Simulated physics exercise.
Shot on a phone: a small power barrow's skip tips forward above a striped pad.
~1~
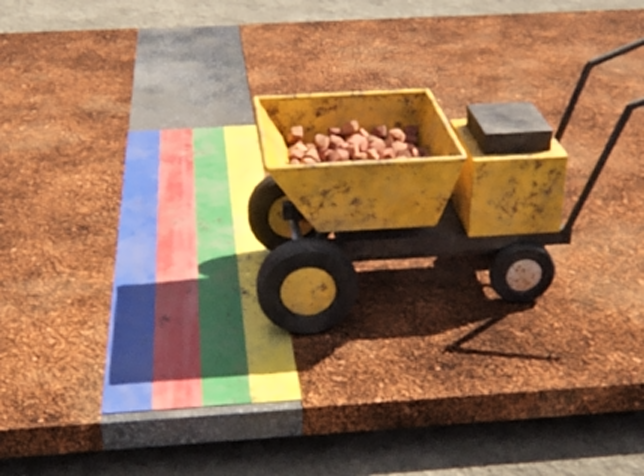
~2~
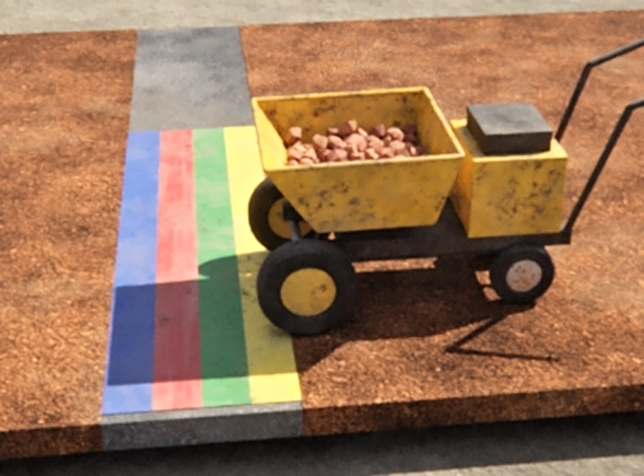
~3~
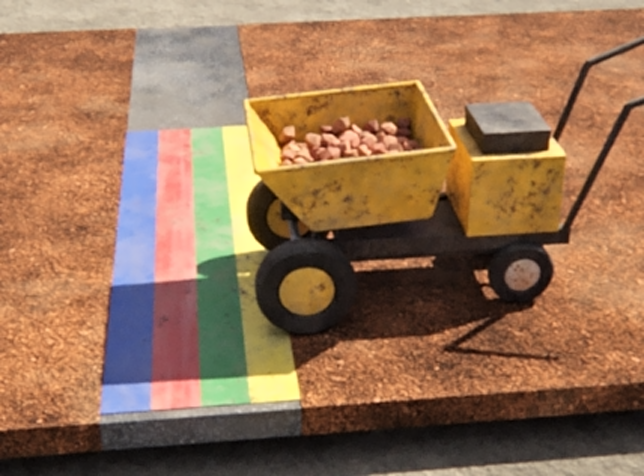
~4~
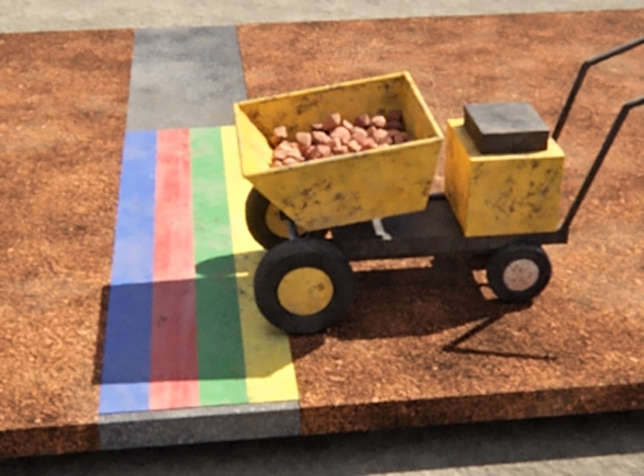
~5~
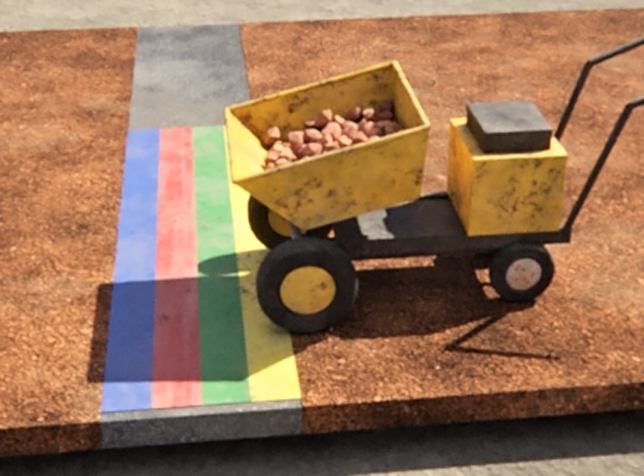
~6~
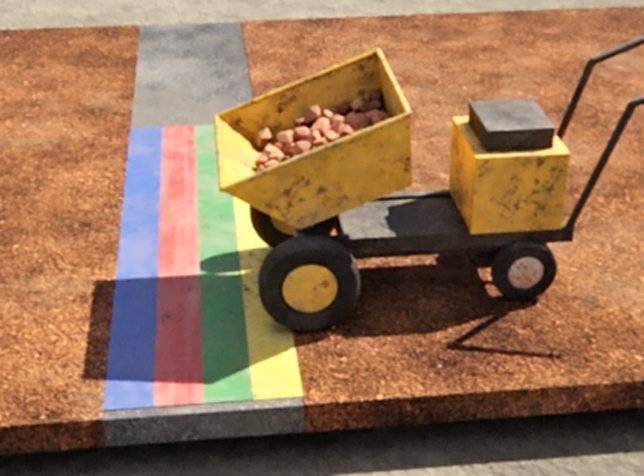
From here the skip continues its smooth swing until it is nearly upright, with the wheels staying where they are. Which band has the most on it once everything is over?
Blue.
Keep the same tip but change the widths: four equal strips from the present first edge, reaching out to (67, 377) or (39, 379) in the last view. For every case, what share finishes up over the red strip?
The first case gives around 30 %, the second around 40 %.
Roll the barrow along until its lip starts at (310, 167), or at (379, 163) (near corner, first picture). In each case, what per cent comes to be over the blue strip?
First try: Some 20 %; second try: 10 %.
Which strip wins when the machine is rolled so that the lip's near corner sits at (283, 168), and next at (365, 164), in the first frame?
To begin with that blue strip, and after that the strip in green.
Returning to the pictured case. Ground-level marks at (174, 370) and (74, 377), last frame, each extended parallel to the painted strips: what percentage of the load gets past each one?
Estimate, first then second: 80 %, 20 %.
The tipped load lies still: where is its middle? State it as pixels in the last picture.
I'd put the middle somewhere around (124, 292).
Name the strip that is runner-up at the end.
Next in line comes the strip in red.
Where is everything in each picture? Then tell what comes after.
The first picture shows lip of the skip at (268, 169), level; top of the load at (353, 153), lumps of rubble; yellow strip at (271, 362); green strip at (224, 365); red strip at (177, 368); blue strip at (129, 371).
The second picture shows lip of the skip at (265, 171), tipped barely; top of the load at (357, 160).
The third picture shows lip of the skip at (257, 172), tipped barely; top of the load at (368, 158).
The fourth picture shows lip of the skip at (245, 177), tipped a little; top of the load at (374, 151).
The fifth picture shows lip of the skip at (234, 182), tipped a little; top of the load at (376, 138).
The sixth picture shows lip of the skip at (222, 189), tipped clearly; top of the load at (376, 134); yellow strip at (273, 358); green strip at (226, 362); red strip at (179, 365); blue strip at (131, 368).
Soon, skip tipped steeply; all in the skip.
A while on, skip tipped right over; most in the skip; a stray few over the red strip; about a quarter over the blue strip; a stray few off the paint.
Towards the end, skip tipped right over; about a quarter in the skip; a stray few over the green strip; a small part over the red strip; about a third over the blue strip; about a third off the paint.
Finally, skip tipped right over; about a quarter in the skip; none over the yellow strip; none over the green strip; a small part over the red strip; about a third over the blue strip; about a third off the paint.
